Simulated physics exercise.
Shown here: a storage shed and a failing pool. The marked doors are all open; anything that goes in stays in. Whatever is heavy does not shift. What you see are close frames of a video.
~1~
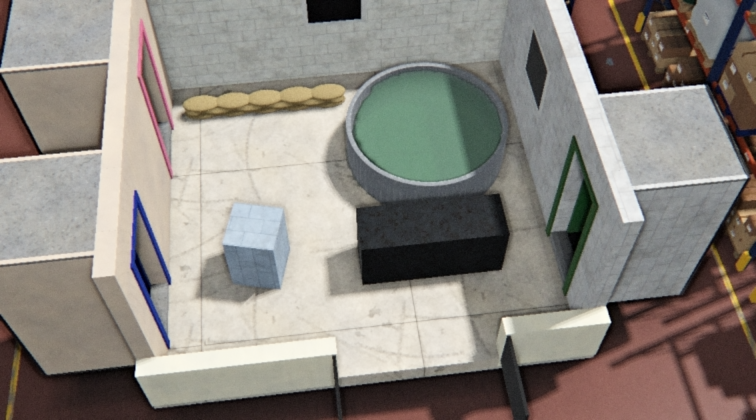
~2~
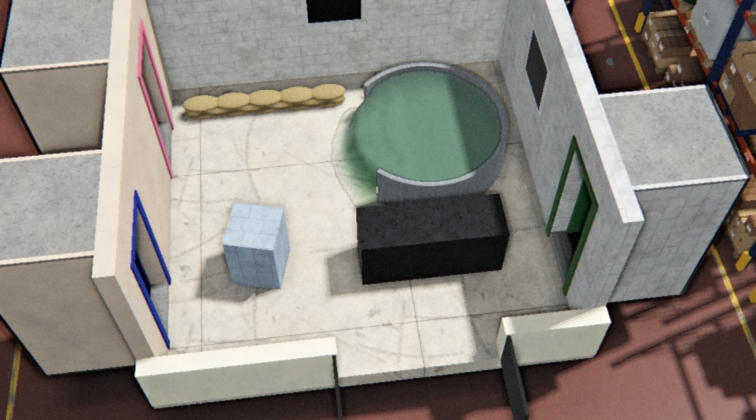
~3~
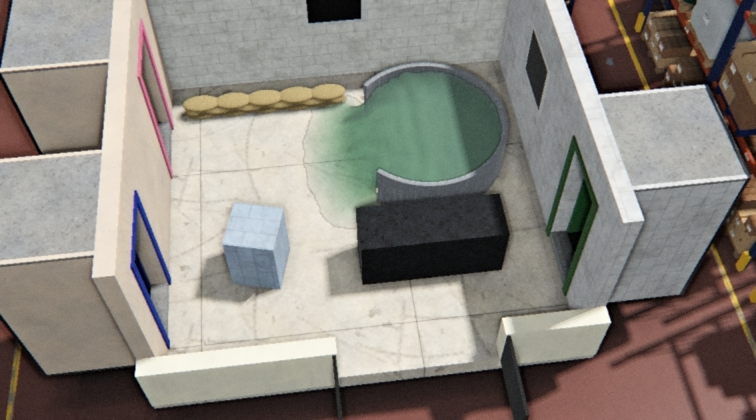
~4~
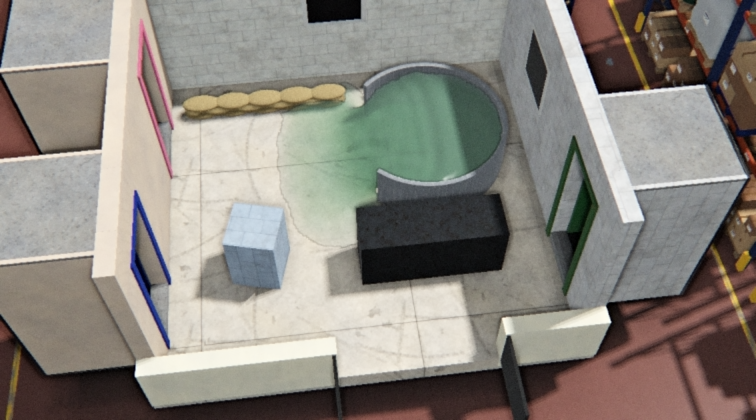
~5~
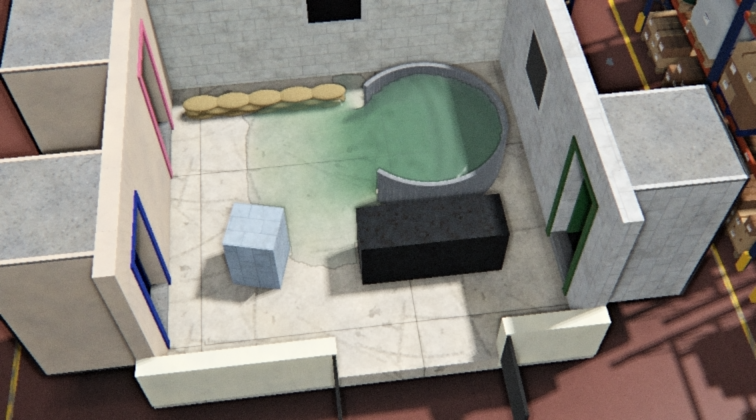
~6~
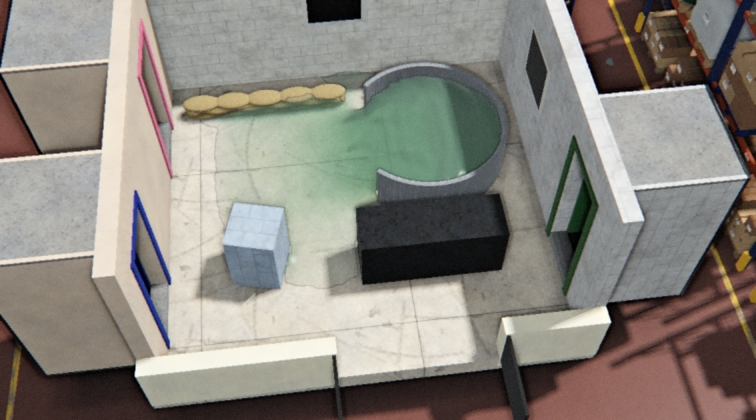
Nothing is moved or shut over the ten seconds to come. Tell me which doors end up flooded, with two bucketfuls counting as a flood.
Here is how it goes: The blue door ends up flooded; the pink door ends up flooded; the green door escapes flooding.
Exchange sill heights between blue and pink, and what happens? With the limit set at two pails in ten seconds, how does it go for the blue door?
In short, the blue door admits less.
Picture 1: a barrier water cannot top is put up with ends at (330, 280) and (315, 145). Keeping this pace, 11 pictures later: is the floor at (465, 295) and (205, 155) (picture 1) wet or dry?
Result by location - first parched, second soaked.
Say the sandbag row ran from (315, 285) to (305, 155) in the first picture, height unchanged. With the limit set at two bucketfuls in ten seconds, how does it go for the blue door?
So blue surpasses it.
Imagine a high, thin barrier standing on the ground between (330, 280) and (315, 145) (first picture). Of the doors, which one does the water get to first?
It is the one in pink.
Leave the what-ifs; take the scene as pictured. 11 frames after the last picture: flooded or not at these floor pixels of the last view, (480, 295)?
Outcome at that point: Unwetted.
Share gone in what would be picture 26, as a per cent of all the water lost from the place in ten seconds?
My reading is near 35 per cent.
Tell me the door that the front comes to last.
That would be the green-painted one.
A moment on, water covers 45 % of the floor; the blue door not reached, the pink door under two buckets in, the green door not reached.
Next, water covers 55 % of the floor; the blue door wet at the sill, nothing in, the pink door far over two buckets in, the green door not reached.
Then, water covers 60 % of the floor; the blue door under two buckets in, the pink door far over two buckets in, the green door not reached.
Later, water covers 90 % of the floor; the blue door over two buckets in, the pink door far over two buckets in, the green door wet at the sill, nothing in.
In the end, water covers 95 % of the floor; the blue door over two buckets in, the pink door far over two buckets in, the green door under two buckets in.
